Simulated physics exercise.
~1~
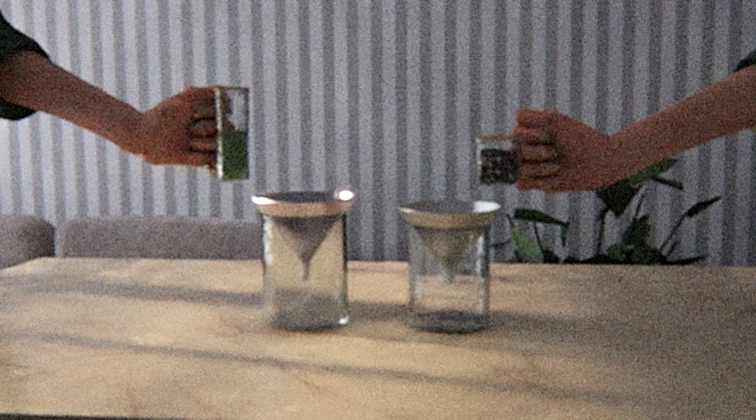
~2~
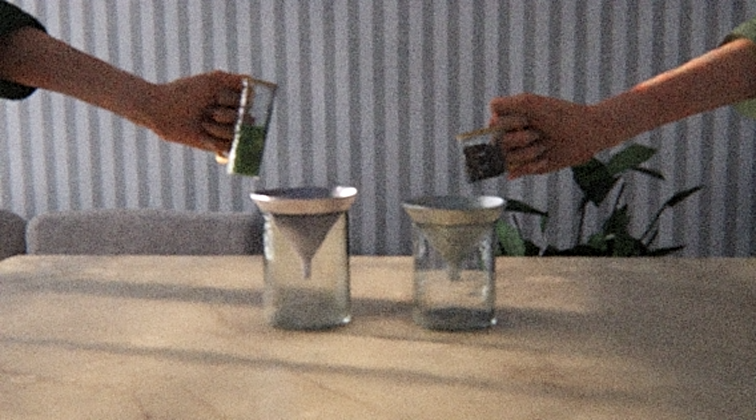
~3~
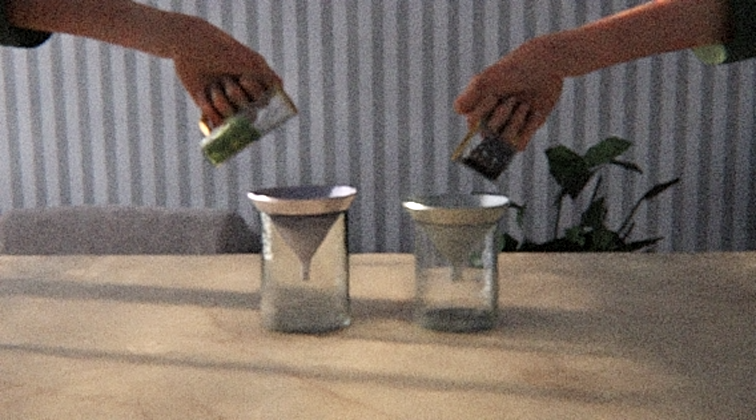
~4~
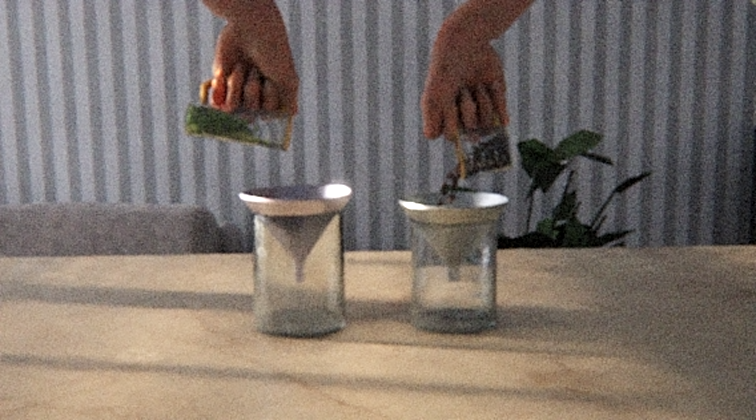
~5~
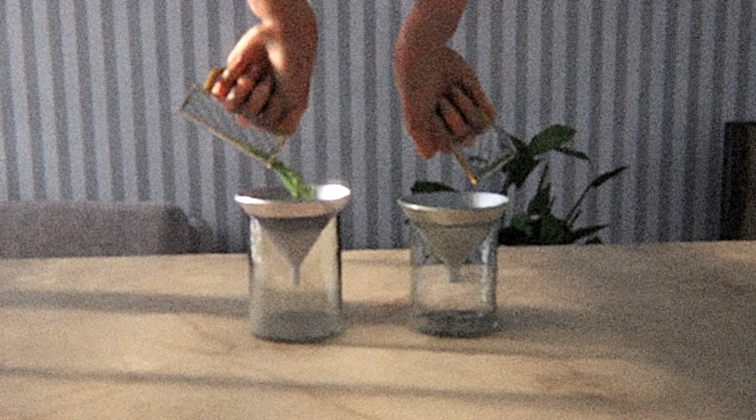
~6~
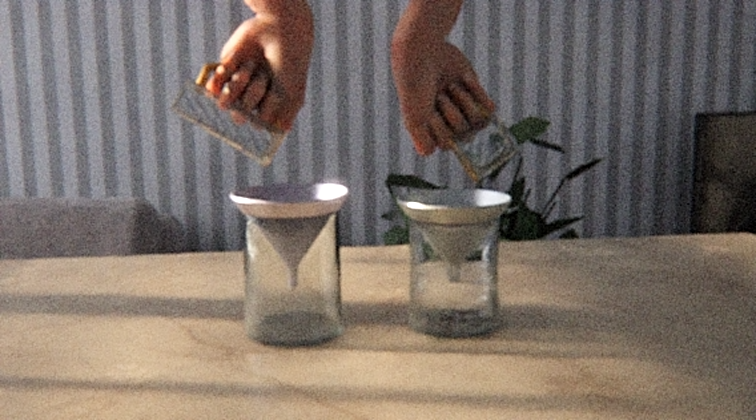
The clip shows two hands tipping small glasses, one of green bits and one of dark bits, over metal funnels set in clear jars on a wooden table. The right glass starts pouring first, then the left, and both end up empty while the jars look almost empty.
